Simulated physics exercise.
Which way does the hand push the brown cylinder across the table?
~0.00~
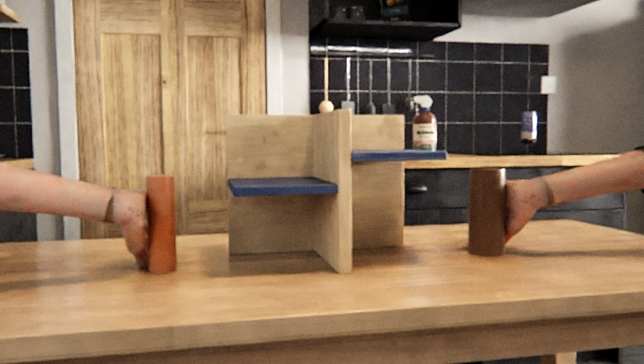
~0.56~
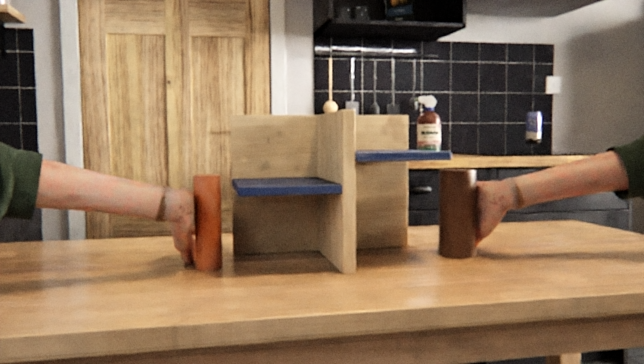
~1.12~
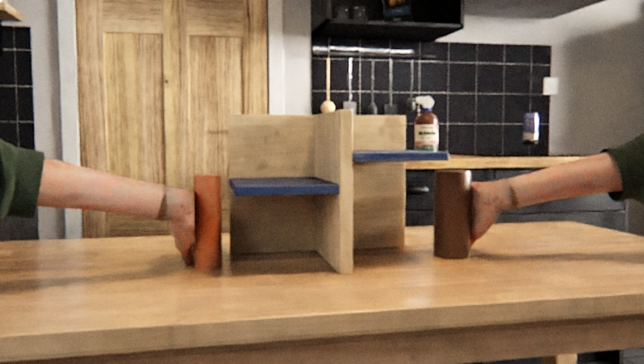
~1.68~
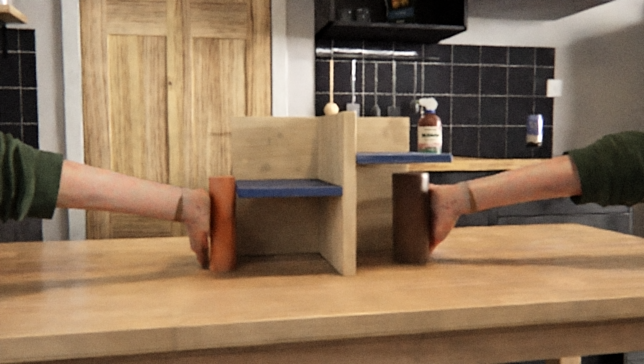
The hand slides the brown cylinder to the left, towards the wooden stand and in under its shelf.
